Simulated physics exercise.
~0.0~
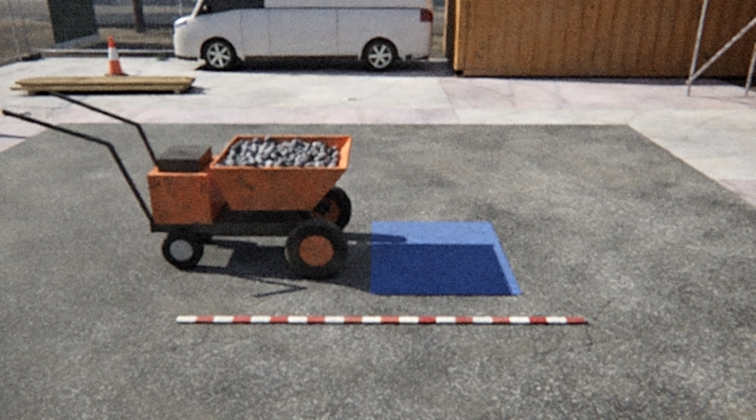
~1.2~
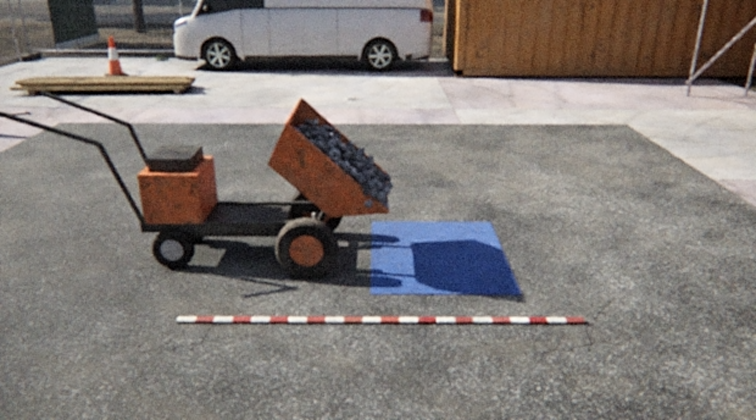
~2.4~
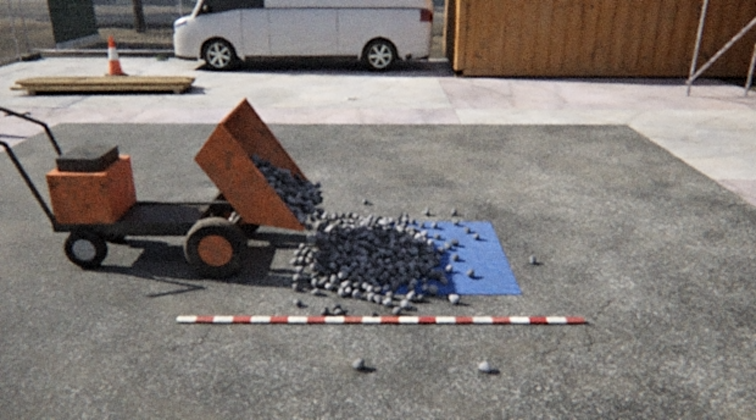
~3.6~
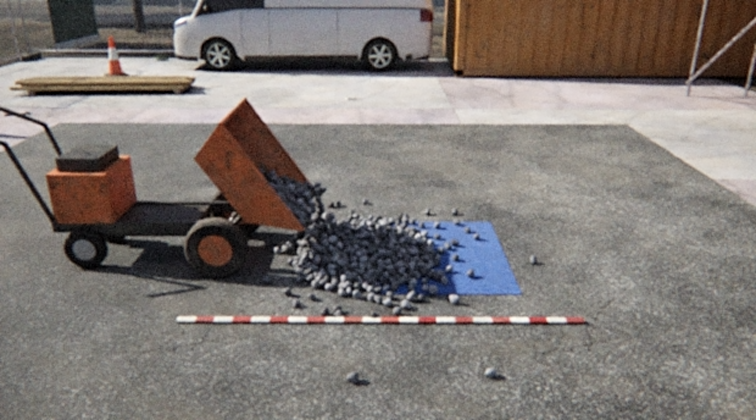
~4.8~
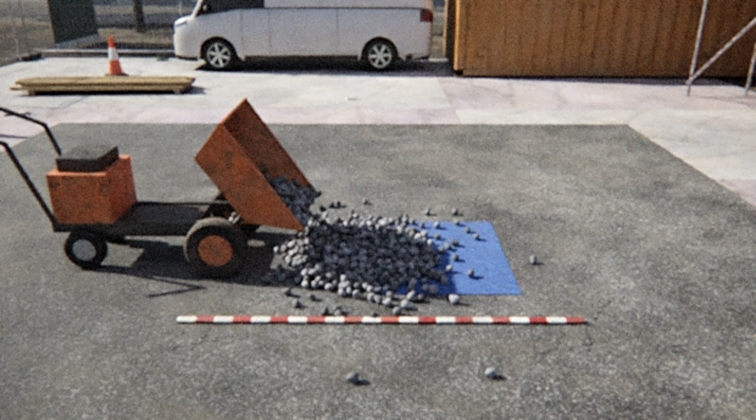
At first, an orange powered barrow heaped with smooth grey stones stands left of a blue sheet on the tarmac, with a red and white striped staff lying in front. Its tray tips forward to the right, and the stones slide toward the lower lip. The barrow draws back to the left as the tray steepens and the stones pour out. They spread across the ground and the sheet's left part, while a few stray beyond the staff. Finally, the barrow stands still with its tray raised, some stones still inside, and much of the pile short of the sheet.
